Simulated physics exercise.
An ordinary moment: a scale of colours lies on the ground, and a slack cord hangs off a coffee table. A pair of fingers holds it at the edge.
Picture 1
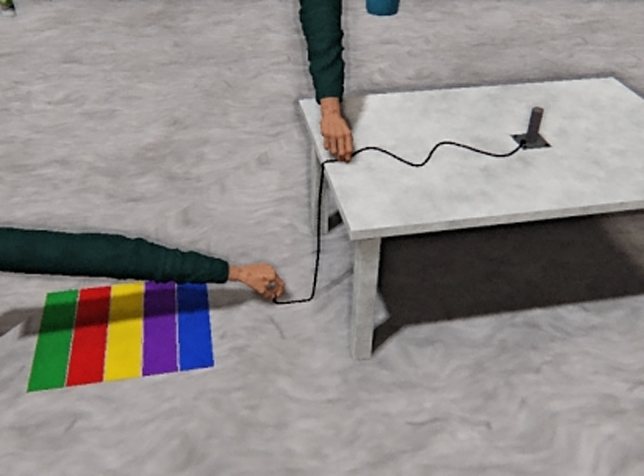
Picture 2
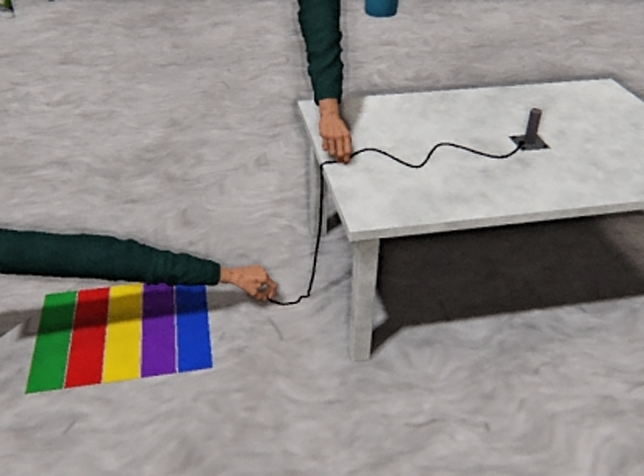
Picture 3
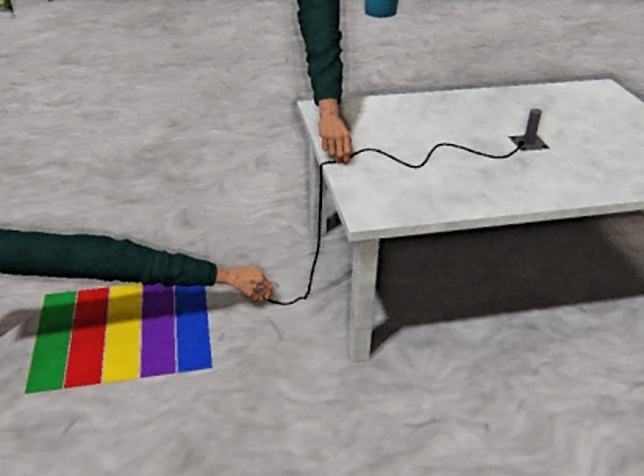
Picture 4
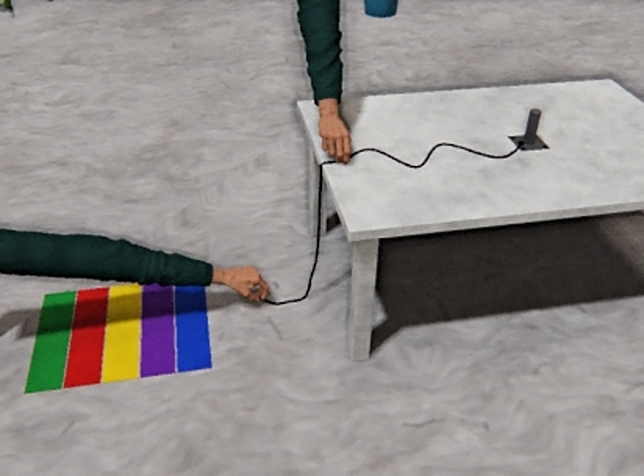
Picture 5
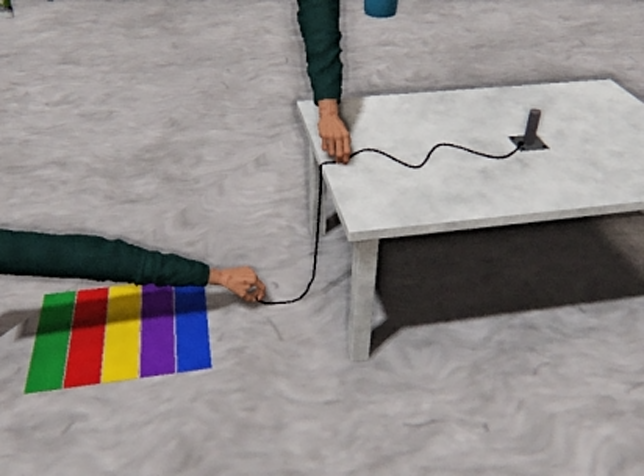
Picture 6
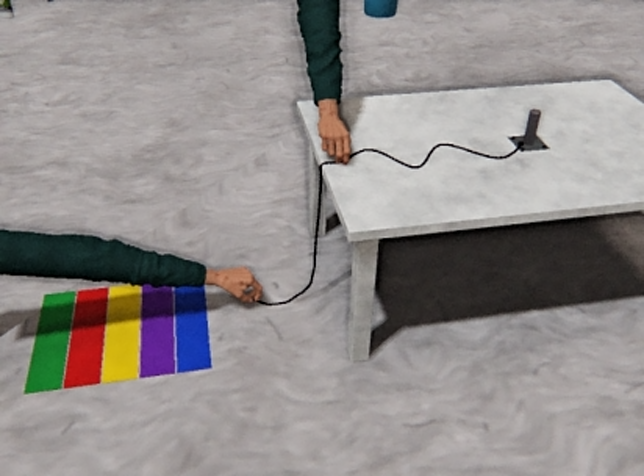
On a pale floor beside a white table, one hand holding a black cord at the edge, another drawing its end slightly left.
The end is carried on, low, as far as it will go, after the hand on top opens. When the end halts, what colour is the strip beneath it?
Red.
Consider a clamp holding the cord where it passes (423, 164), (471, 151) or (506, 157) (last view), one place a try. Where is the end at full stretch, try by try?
Try one gives (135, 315), try two (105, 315), and try three (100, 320).
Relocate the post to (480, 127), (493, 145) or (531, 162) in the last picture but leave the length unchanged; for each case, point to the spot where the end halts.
Taking the tries in turn, you get (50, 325), (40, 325) and (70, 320).
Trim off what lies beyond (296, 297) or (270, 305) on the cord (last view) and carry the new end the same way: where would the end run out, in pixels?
Result 1: (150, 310). Result 2: (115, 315).
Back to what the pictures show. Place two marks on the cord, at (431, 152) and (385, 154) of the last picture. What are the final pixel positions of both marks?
End positions: About (405, 155) and about (330, 162).
A little later, end near (136, 313); over yellow.
Next, end near (104, 317); over yellow.
When it is tight, end near (86, 319); over red. The red one.
